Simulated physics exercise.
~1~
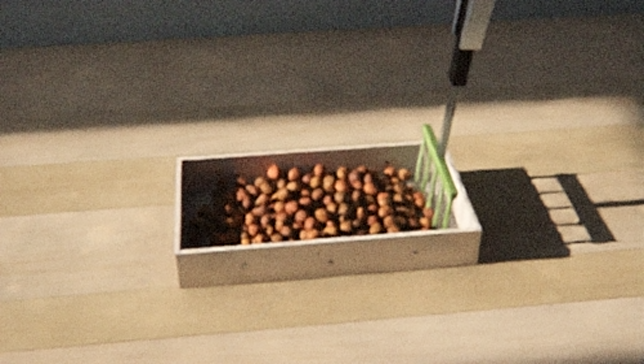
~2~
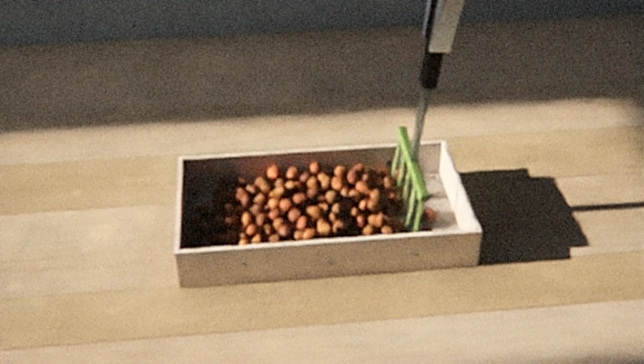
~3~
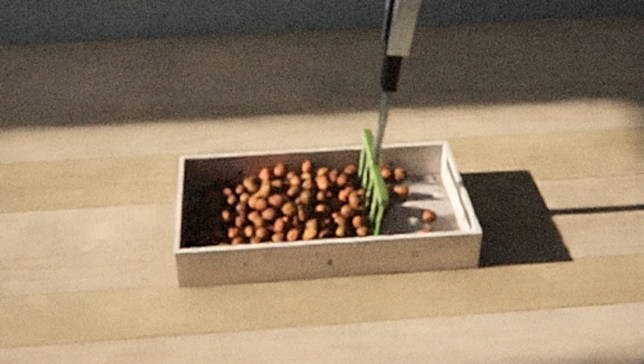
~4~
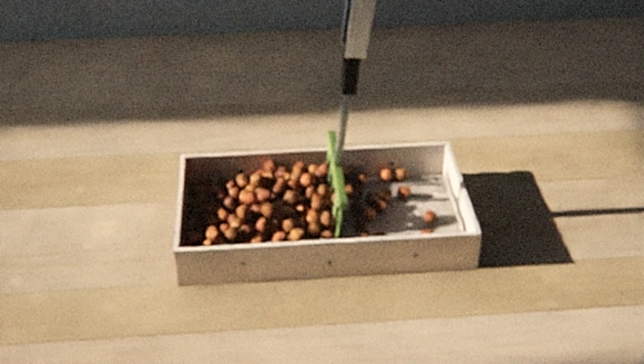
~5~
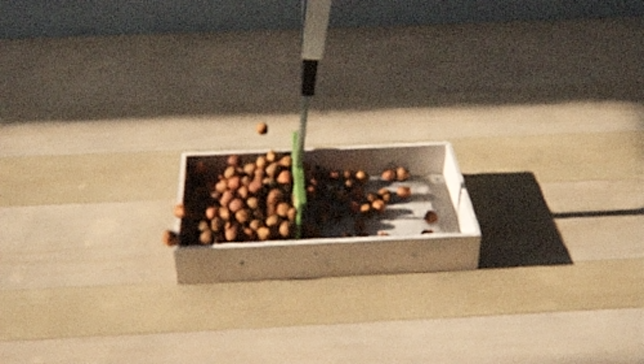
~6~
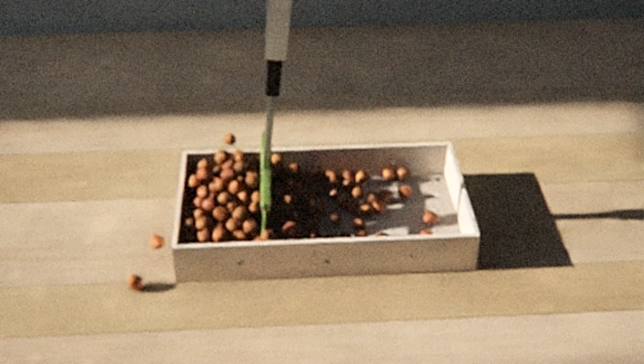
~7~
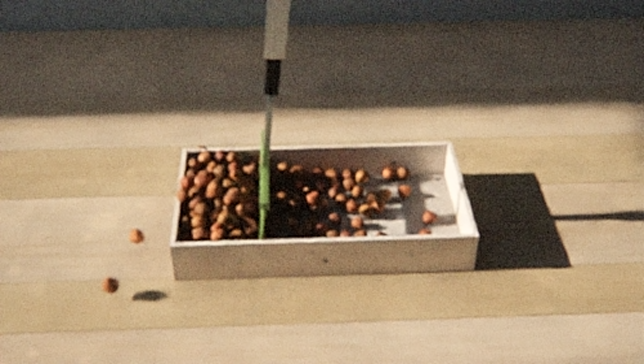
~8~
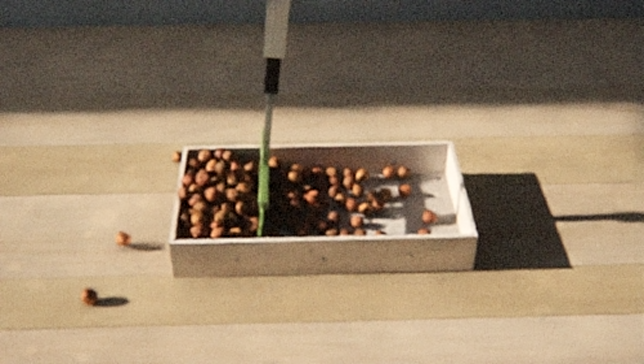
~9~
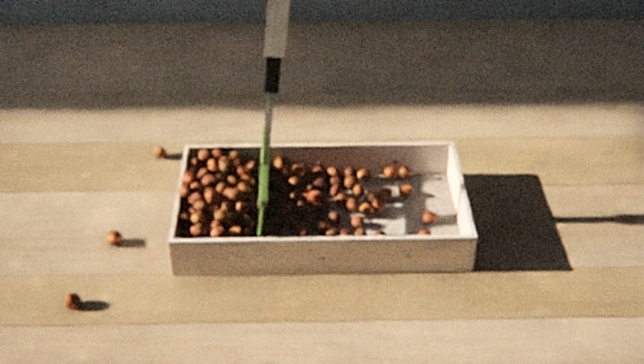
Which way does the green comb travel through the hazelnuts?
The comb travels to the left, pushing many of the hazelnuts toward the left end of the tin before it stops.
A green comb held by a robot arm sweeps left through a pale tin of hazelnuts, piling many against the left end while others trail behind, then stops; a few spill over, and three lie on the table to the left.
